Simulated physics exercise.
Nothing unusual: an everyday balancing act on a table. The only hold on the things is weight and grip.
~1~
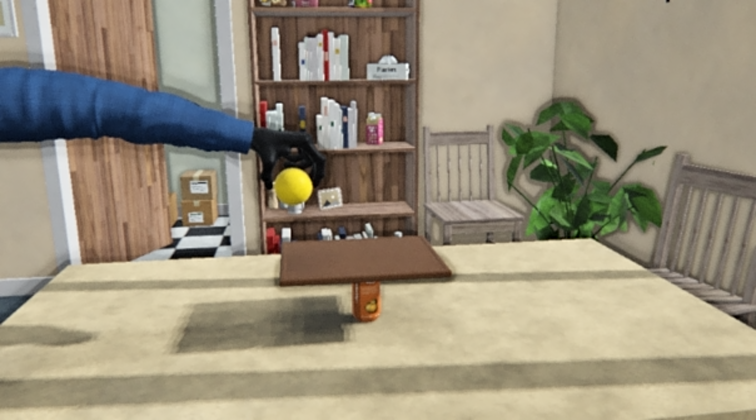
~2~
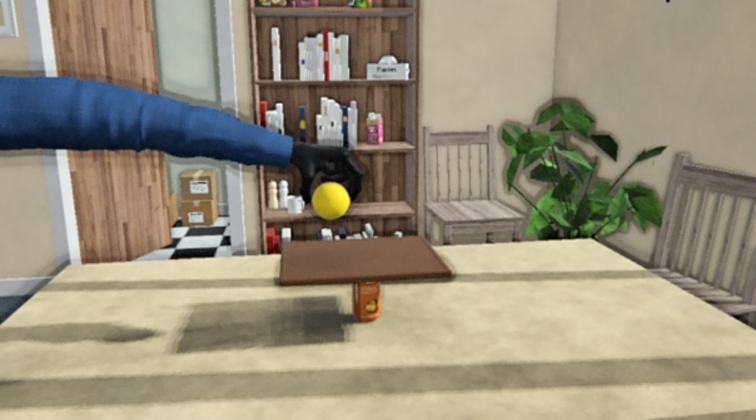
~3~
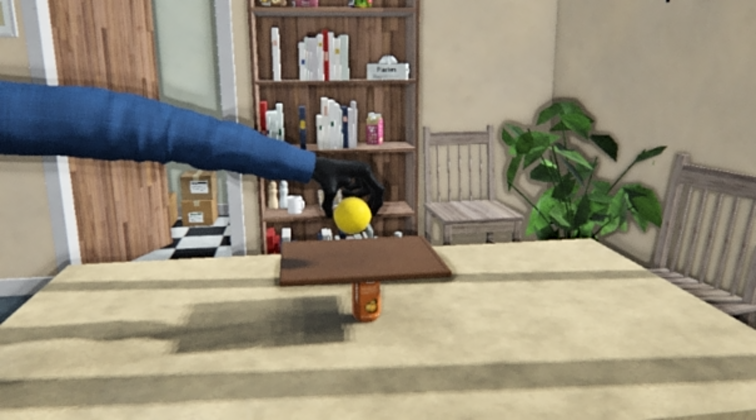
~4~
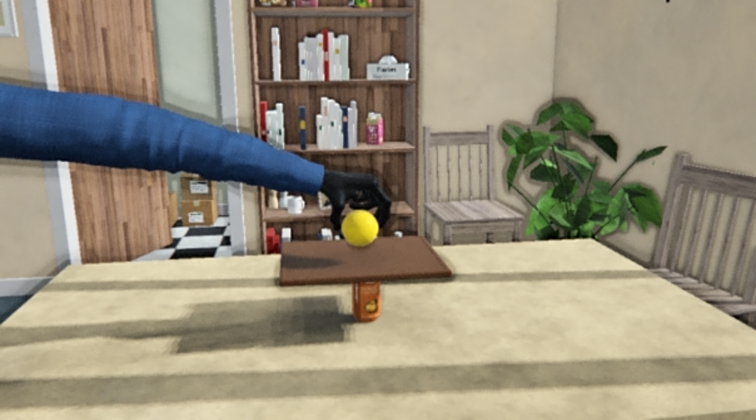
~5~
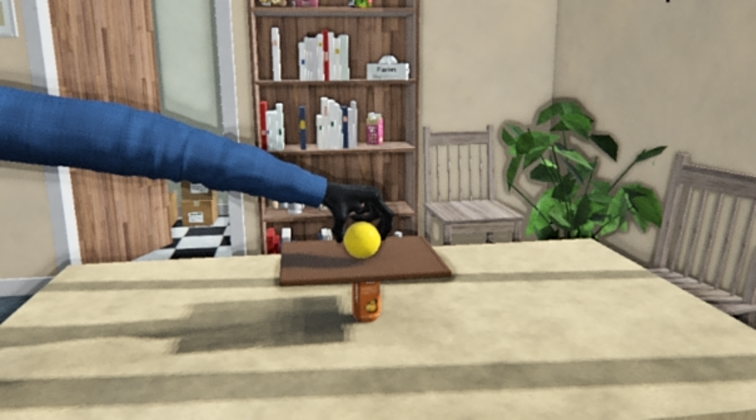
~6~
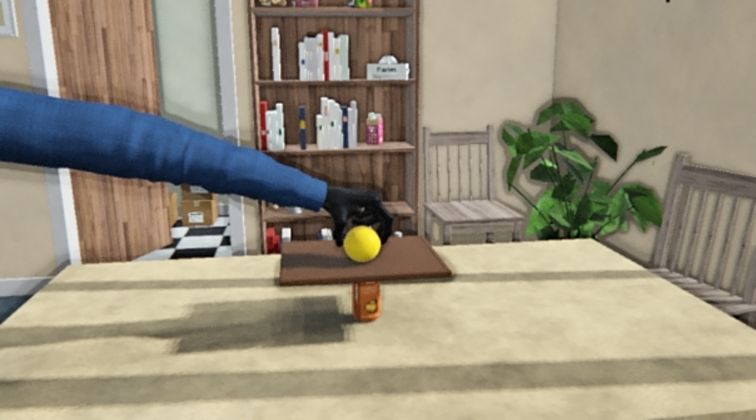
To begin with, a black-gloved hand on a blue-sleeved arm holds a yellow lemon above and left of a brown board resting on an orange can. The arm moves right and lowers the lemon toward the board's middle. The descent slows, and the lemon sits on the board beneath the hand.
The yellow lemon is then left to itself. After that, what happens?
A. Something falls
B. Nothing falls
B, nothing falls.
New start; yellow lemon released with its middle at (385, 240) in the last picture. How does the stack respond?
Outcome: Stable.
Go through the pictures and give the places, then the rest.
In the first picture, coming down; yellow lemon (293, 187); orange can (366, 290).
In the second picture, coming down; yellow lemon (330, 200); orange can (366, 290).
In the third picture, coming down; yellow lemon (352, 215); orange can (366, 290).
In the fourth picture, coming down; yellow lemon (360, 228); orange can (366, 290).
In the fifth picture, coming down; yellow lemon (362, 240); orange can (366, 290).
In the sixth picture, in place under the hand; yellow lemon (362, 244); orange can (366, 290).
Then, 0.10 s on from there, no change.
Then, 0.40 s on from there, yellow lemon resting near (362, 244).
In the end, all 3 unmoved. At the end, from the last picture's camera, yellow lemon near (362, 244). The stack holds.
